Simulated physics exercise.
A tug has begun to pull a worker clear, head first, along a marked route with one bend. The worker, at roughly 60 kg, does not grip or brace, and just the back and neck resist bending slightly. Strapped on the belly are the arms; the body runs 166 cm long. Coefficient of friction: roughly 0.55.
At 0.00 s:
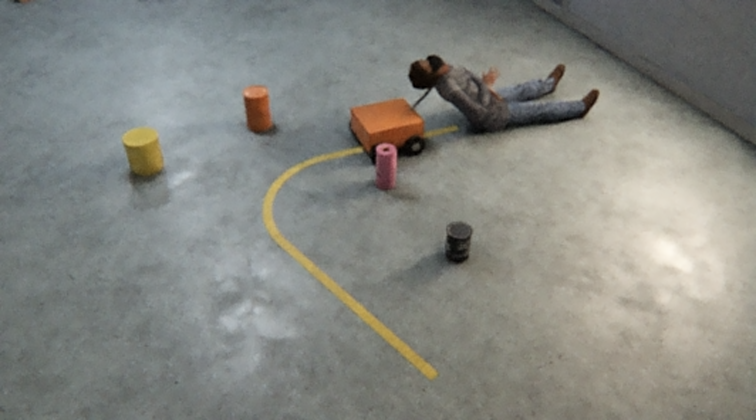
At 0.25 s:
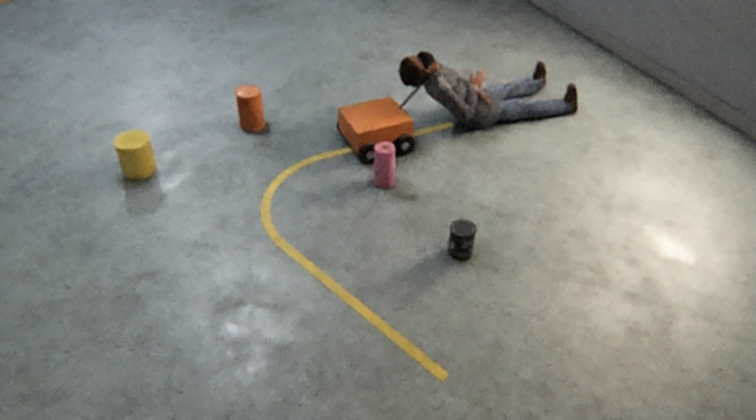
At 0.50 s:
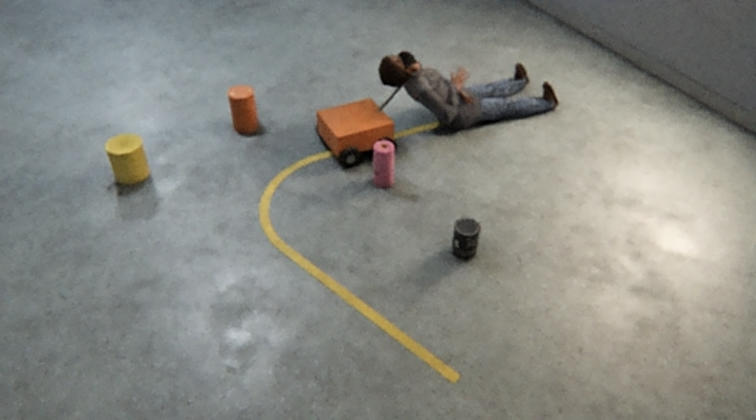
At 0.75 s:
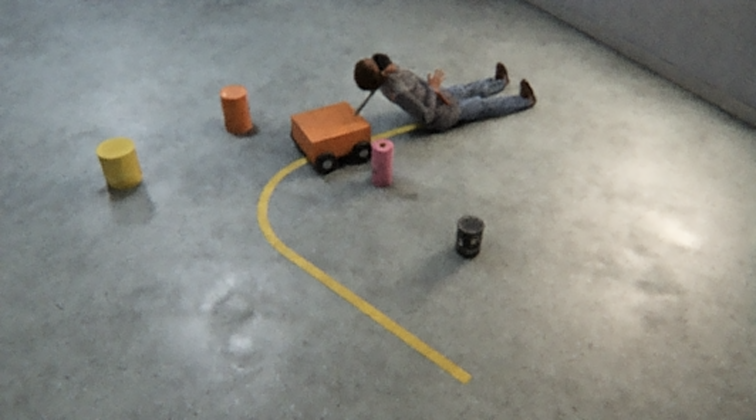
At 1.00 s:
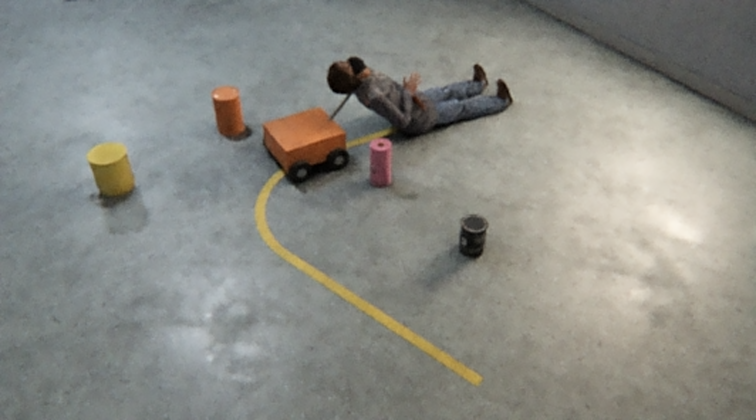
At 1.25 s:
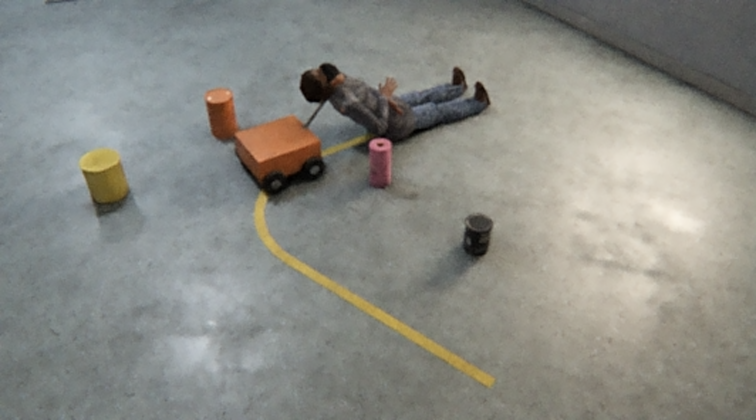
On a grey concrete floor, an orange four-wheeled cart drags a person lying face up, head first, leftward along a curved yellow line, passing behind a pink post while yellow, orange and black containers stand nearby.
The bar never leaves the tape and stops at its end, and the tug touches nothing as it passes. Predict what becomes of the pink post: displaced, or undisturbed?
It is left in its spot.
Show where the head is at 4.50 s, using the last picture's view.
Estimate: About (438, 274).
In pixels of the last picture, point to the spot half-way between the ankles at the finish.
The midpoint lands near (342, 246).
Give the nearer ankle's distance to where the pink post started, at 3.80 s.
Distance: Approx. 30 cm.
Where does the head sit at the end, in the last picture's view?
It ends up at about (526, 322).
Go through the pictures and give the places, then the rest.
The first frame shows pink post (386, 167), yellow bucket (144, 152), end of the tape (428, 370).
The second frame shows pink post (385, 166), yellow bucket (136, 155); 6 cm hauled.
The third frame shows pink post (384, 165), yellow bucket (128, 159); 20 cm hauled.
The fourth frame shows pink post (382, 164), yellow bucket (120, 164); 36 cm hauled.
The fifth frame shows pink post (381, 163), yellow bucket (112, 169); 53 cm hauled.
The sixth frame shows pink post (380, 164), yellow bucket (105, 176), end of the tape (483, 378); 70 cm hauled.
After 2.30 s the pink post is where it stood, near (380, 164) in the last picture's view; the nearer ankle is 59 cm from that spot.
After 3.00 s the pink post is where it stood, near (380, 164) in the last picture's view; the yellow bucket where it stood; the nearer ankle is 39 cm from that spot.
After 3.80 s the pink post is where it stood, near (380, 164) in the last picture's view; the nearer ankle is 31 cm from that spot.
After 4.50 s the pink post is where it stood, near (380, 164) in the last picture's view; the nearer ankle is 32 cm from that spot.
After 5.4 s, pink post stays put; yellow bucket stays put; orange bin stays put; black can stays put.
